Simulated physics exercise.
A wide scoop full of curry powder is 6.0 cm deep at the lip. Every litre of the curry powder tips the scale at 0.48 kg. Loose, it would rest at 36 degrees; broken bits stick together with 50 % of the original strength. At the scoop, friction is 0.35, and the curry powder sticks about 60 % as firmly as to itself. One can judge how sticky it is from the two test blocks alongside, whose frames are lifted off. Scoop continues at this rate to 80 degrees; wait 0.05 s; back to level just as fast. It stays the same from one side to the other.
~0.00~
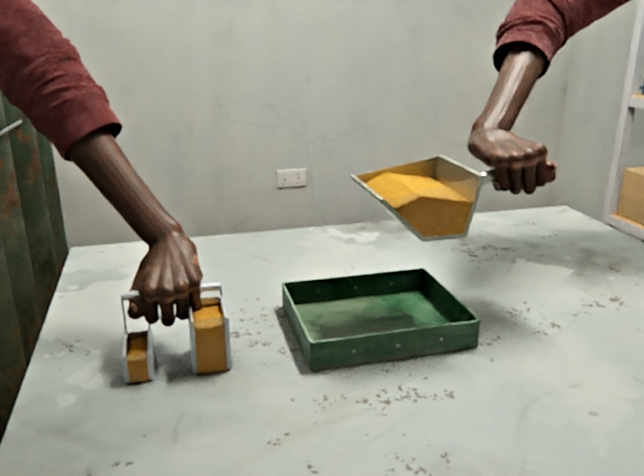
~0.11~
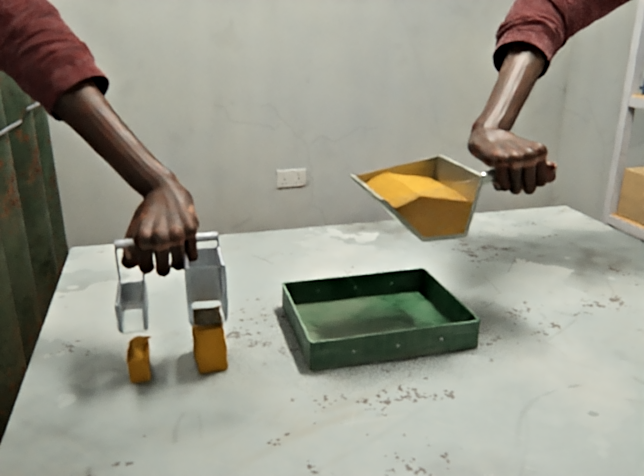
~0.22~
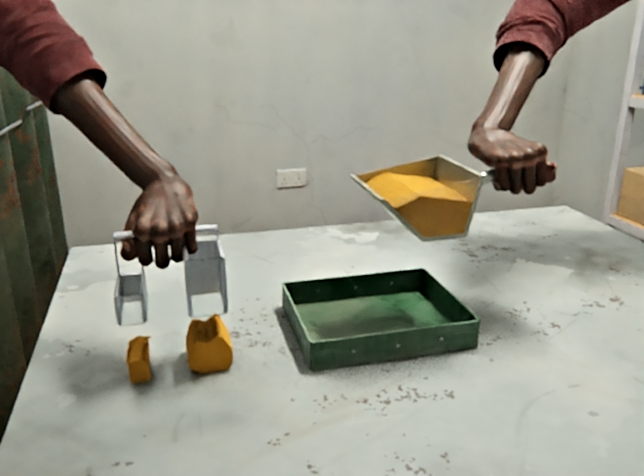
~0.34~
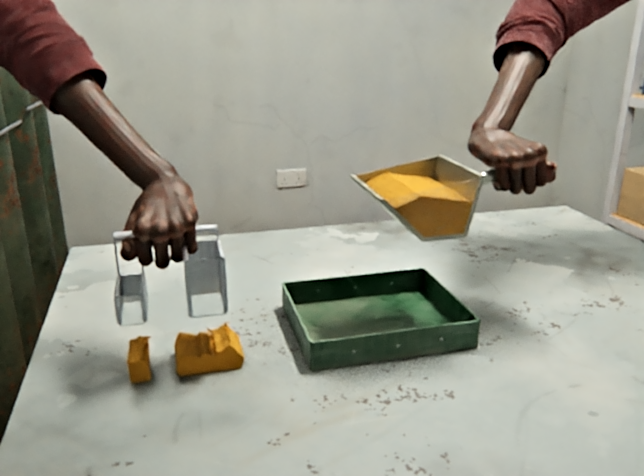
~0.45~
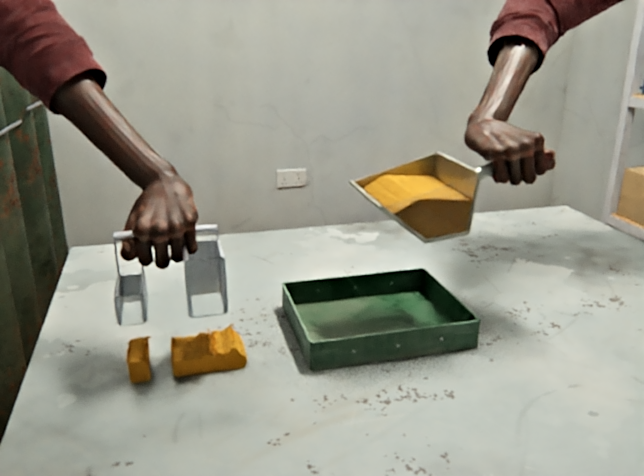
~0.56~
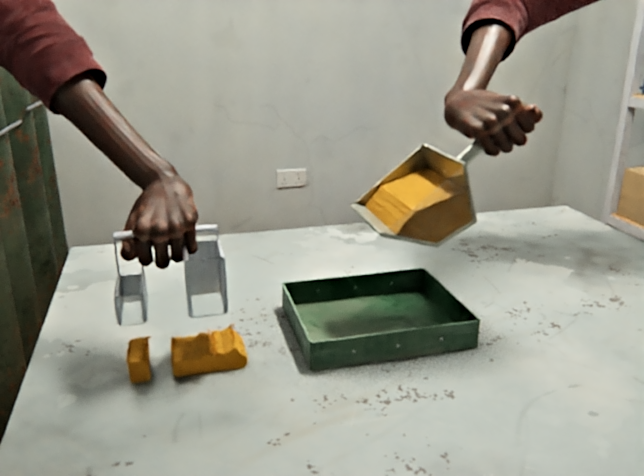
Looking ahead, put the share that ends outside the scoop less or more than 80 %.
Smaller than 80 %.
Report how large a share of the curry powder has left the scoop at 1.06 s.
I'd say close to 65 in a hundred.
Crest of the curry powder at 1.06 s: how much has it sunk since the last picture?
The difference comes to roughly 5.0 cm.
After 0.79 s, the scoop is at 77 degrees and 0 % has left it.
After 1.06 s, the scoop is at 62 degrees and 63 % has left it.
After 1.34 s, the scoop is at 3 degrees and 70 % has left it.
After 1.61 s, the scoop is at 0 degrees and 70 % has left it.
After 1.72 s, at the end, the scoop is at 0 degrees and 70 % has left it.
